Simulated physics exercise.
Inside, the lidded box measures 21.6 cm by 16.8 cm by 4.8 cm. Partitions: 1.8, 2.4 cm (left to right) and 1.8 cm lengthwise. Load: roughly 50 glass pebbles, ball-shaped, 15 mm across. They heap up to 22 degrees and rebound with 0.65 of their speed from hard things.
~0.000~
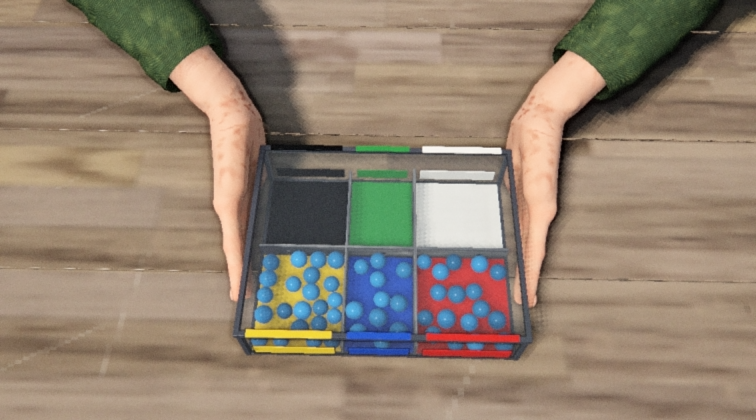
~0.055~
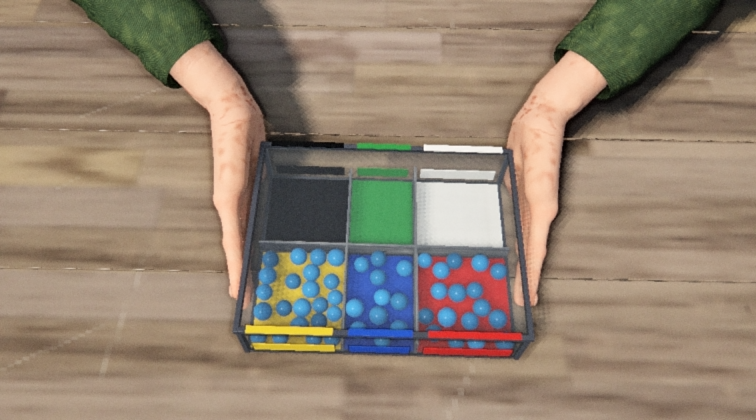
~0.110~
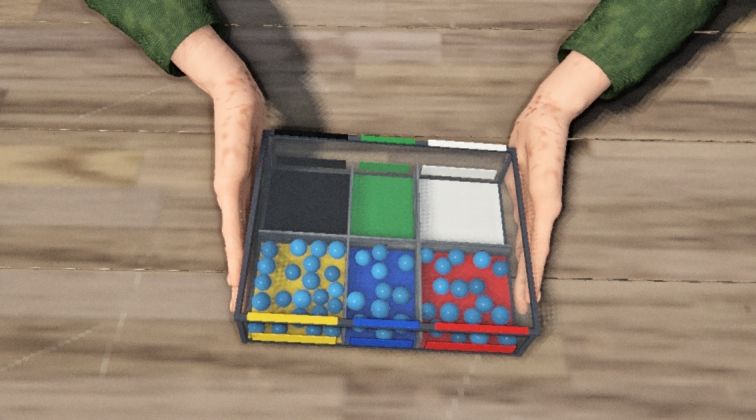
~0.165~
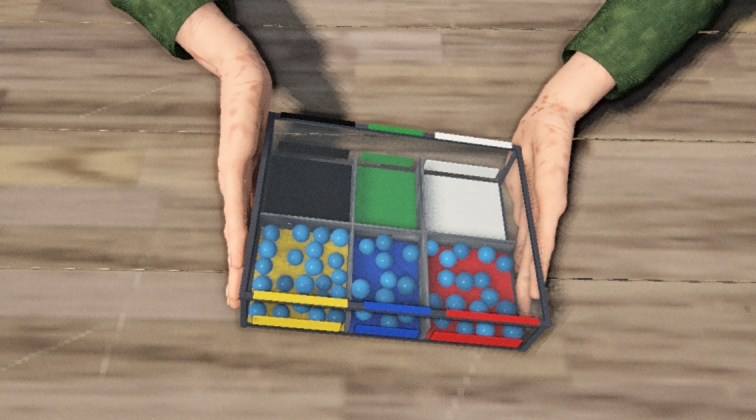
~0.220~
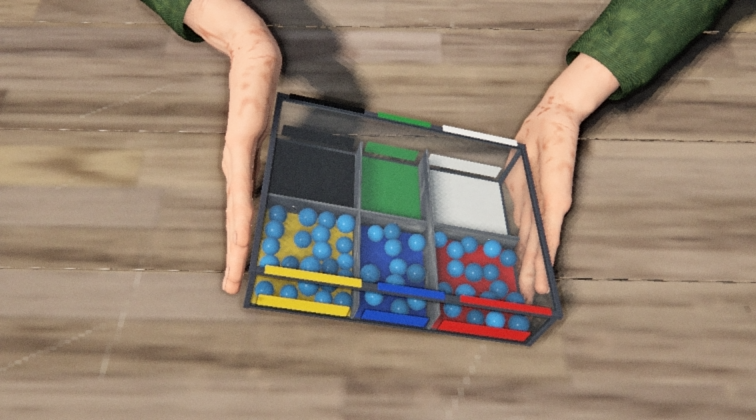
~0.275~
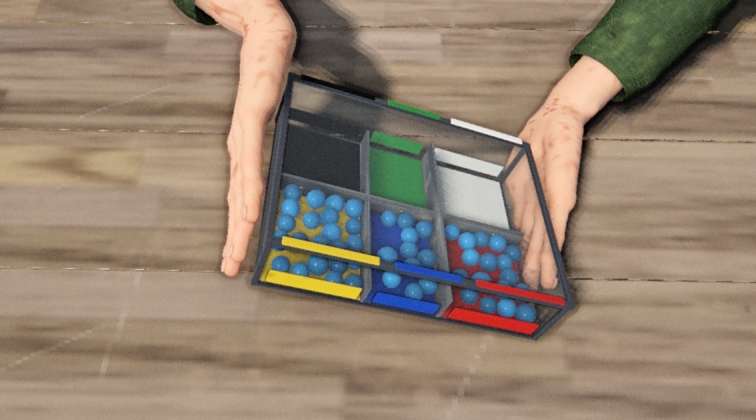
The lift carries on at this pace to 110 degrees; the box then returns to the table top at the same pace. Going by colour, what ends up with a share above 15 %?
Red yes, blue no, green no, yellow no, white yes, black no.
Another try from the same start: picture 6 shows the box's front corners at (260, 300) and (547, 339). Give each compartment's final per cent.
Red 65; blue 5; green 0; yellow 0; white 30; black 0.
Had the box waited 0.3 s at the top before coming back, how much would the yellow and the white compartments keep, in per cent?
In that case yellow 0, white 70.
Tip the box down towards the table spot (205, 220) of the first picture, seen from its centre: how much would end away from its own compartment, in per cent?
About 75 per cent.
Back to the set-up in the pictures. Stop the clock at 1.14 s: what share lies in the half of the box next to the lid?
Some 80 per cent.
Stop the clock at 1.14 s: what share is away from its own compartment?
About 60 per cent.
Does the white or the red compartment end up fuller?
The white one has more.
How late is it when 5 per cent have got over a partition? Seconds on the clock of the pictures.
At about 1.00 s.
After 1.14 s, tilt 109 degrees; red 30 %, blue 20 %, green 15 %, yellow 10 %, white 20 %, black 5 %.
After 1.72 s, tilt 48 degrees; red 20 %, green 5 %, white 70 %.
After 2.36 s, tilt 0 degrees; red 20 %, green 5 %, white 70 %.
In the end, at 3.2 s, red 20 %, blue 0 %, green 5 %, yellow 0 %, white 70 %, black 0 %.
